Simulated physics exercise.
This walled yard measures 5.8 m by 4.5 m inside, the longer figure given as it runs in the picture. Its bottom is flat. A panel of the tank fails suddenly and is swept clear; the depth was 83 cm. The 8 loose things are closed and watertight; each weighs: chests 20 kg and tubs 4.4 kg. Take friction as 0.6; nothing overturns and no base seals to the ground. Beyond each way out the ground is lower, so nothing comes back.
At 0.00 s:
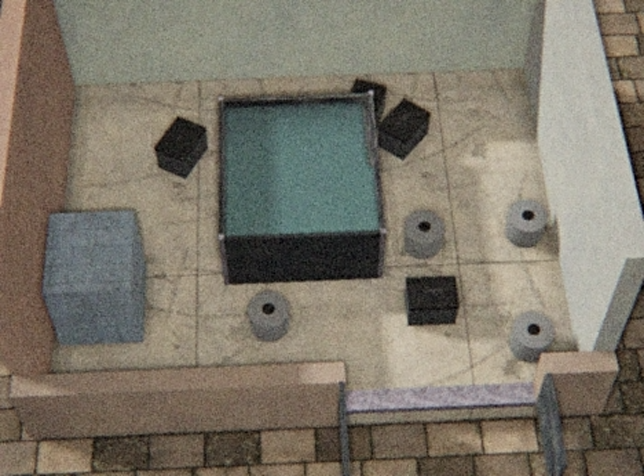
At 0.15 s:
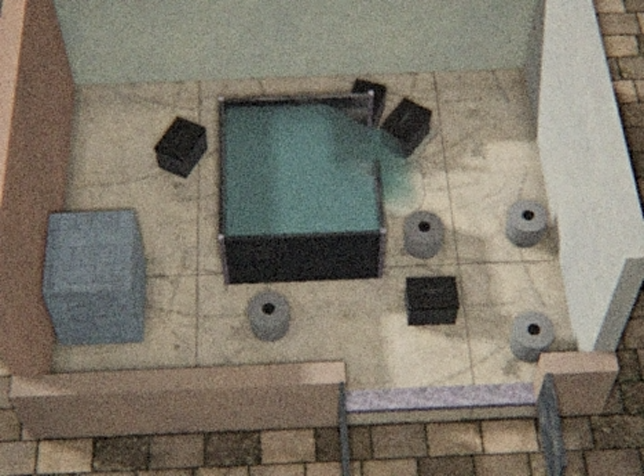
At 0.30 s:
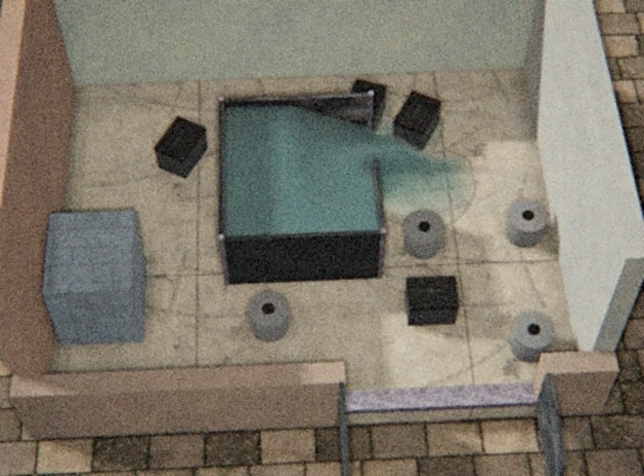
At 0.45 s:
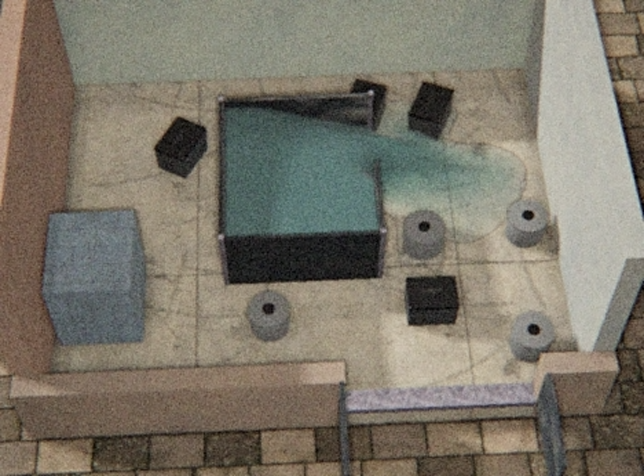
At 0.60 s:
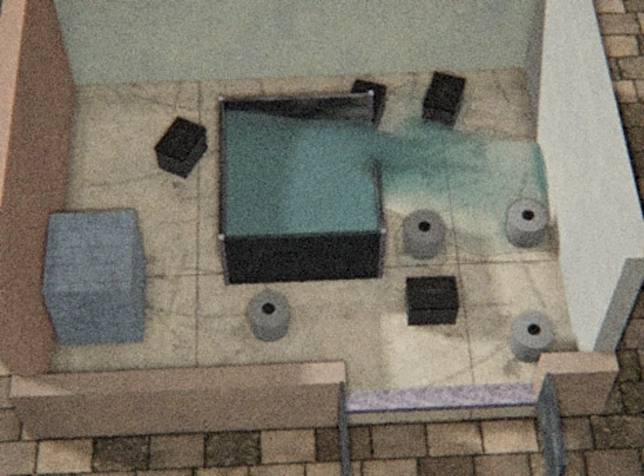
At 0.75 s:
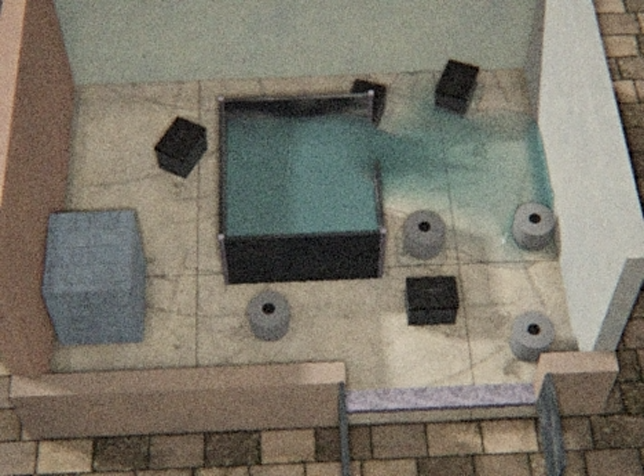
Blue-green water poured from the right side of a square tank and spread across the yard floor to the right wall, pushing a dark chest away toward the back before slightly shifting a gray tub.
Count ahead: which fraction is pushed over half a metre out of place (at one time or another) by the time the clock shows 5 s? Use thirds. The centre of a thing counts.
Share: Between one and two thirds.
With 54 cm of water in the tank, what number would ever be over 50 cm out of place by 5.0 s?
Then 3.
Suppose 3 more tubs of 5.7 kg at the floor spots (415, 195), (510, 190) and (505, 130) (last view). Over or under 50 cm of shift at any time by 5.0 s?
In turn: More, more, more.
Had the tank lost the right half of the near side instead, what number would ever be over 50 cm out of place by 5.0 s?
Then 1.
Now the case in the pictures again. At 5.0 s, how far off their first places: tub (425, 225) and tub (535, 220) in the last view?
In turn: 0 cm, gone out.
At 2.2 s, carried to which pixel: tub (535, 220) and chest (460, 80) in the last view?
Near (456, 346) and (496, 67).
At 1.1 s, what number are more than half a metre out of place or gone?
I count 2.
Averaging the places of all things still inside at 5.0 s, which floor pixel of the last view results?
Around (278, 210).
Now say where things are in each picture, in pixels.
The first picture shows a chest at (405, 119) rests on the ground; a tub at (528, 216) rests on the ground; 3.2 m2 under water; 0 of 8 have shifted.
The second picture shows a chest at (406, 119) rests on the ground; a tub at (528, 216), on the bottom; water covers 3.7 m2; 0 of 8 have shifted.
The third picture shows a chest at (418, 111) rests on the ground, 21 cm from its start; a tub at (528, 216), on the bottom; 4.5 m2 under water; 1 of 8 have shifted.
The fourth picture shows a chest at (432, 101), on the bottom, 44 cm from its start; a tub at (528, 216), on the bottom; 5.6 m2 under water; 1 of 8 have shifted.
The fifth picture shows a chest at (445, 91), on the bottom, 68 cm from its start; a tub at (528, 216) rests on the ground; water covers 6.7 m2; 1 of 8 have shifted.
The sixth picture shows a chest at (458, 79) rests on the ground, 94 cm from its start; a tub at (535, 219), on the bottom, 9 cm from its start; water covers 7.5 m2; 2 of 8 have shifted.
After 1.1 s 2 of 8 are over 50 cm from their spots; 1 afloat.
After 2.2 s 3 of 8 are over 50 cm from their spots; 3 afloat.
After 3.5 s 4 of 8 are over 50 cm from their spots; 1 afloat.
After 5.0 s 4 of 8 are over 50 cm from their spots, and 4 have been at some point; 0 afloat.
